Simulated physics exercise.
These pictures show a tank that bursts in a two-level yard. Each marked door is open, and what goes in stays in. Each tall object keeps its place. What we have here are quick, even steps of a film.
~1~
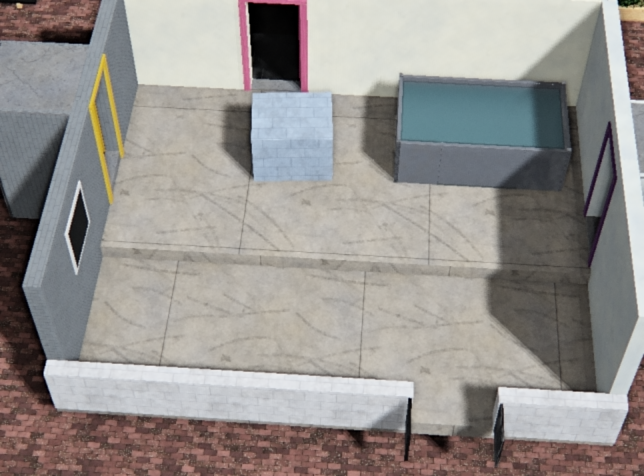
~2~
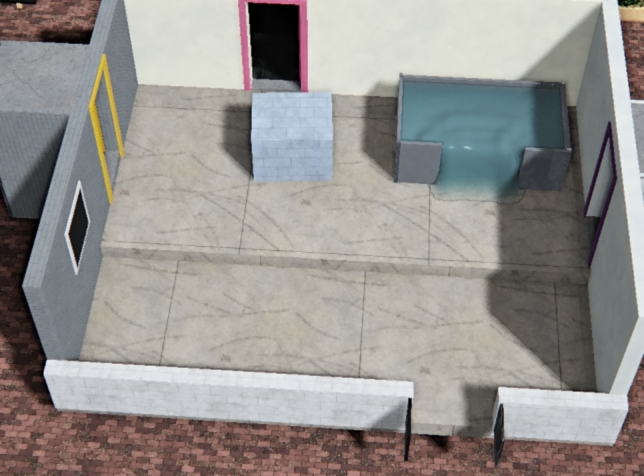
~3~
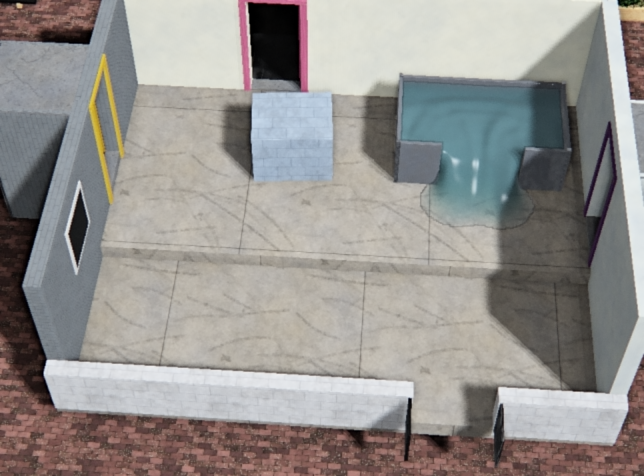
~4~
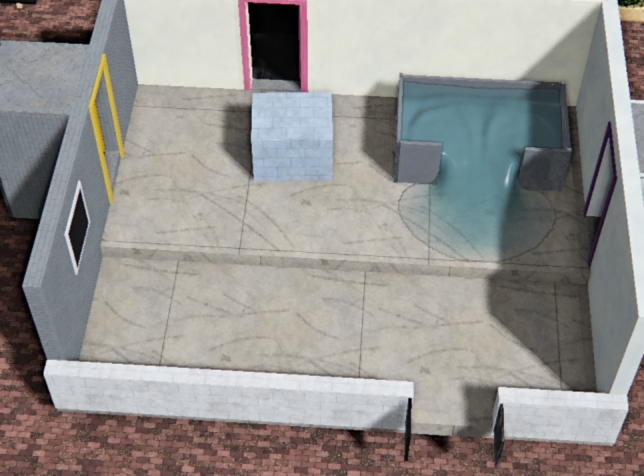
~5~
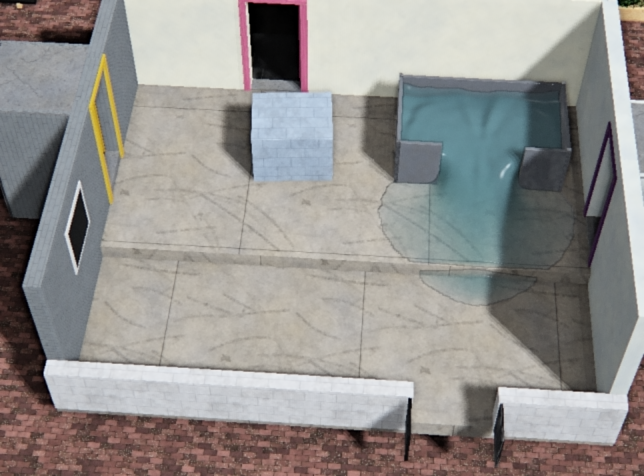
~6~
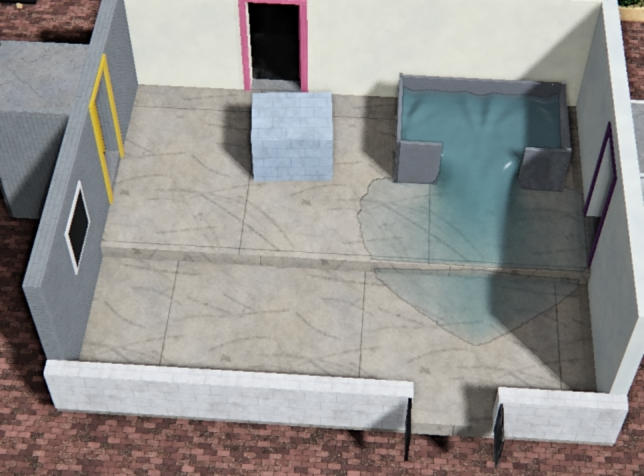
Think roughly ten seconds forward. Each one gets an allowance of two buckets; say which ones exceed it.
The purple door is going to be swamped, the pink door is going to stay within two buckets, the yellow door is going to stay within two buckets.
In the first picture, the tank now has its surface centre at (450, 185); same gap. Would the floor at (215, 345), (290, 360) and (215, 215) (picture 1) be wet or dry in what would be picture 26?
In order, the three spots end up waterlogged, waterlogged and untouched.
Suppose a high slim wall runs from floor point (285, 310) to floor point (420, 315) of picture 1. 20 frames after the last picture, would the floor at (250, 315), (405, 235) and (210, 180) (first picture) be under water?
Taking them in order, I'd say soaked, soaked and parched.
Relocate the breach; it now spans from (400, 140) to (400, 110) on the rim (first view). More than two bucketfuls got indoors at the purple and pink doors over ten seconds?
In brief, the purple door remains below and the pink door exceeds the mark.
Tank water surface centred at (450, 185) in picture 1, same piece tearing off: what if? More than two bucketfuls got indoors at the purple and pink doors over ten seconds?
Purple falls short, pink falls short.
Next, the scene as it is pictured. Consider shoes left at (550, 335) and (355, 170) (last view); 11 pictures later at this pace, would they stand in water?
One after the other: Flooded, free of water.
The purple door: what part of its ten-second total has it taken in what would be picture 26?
Some 85 per cent.
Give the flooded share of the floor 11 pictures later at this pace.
About 45 per cent.
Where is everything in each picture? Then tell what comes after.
The first picture shows the tank at (482, 116) is whole and still.
In the second picture, the front is at (435, 191), out from the gap at (479, 173).
In the third picture, the front is at (520, 221), out from the gap at (479, 173).
In the fourth picture, the front is at (457, 256), out from the gap at (479, 174).
In the fifth picture, water pours out at (479, 174) and has run to (467, 300).
In the sixth picture, water pours out at (479, 174) and has run to (471, 339).
A moment on, water covers 40 % of the floor; the purple door under two buckets in, the pink door not reached, the yellow door not reached.
Next, water covers 45 % of the floor; the purple door over two buckets in, the pink door not reached, the yellow door not reached.
Then, water covers 50 % of the floor; the purple door over two buckets in, the pink door not reached, the yellow door not reached.
Later, water covers 55 % of the floor; the purple door over two buckets in, the pink door not reached, the yellow door not reached.
In the end, water covers 55 % of the floor; the purple door over two buckets in, the pink door not reached, the yellow door not reached.
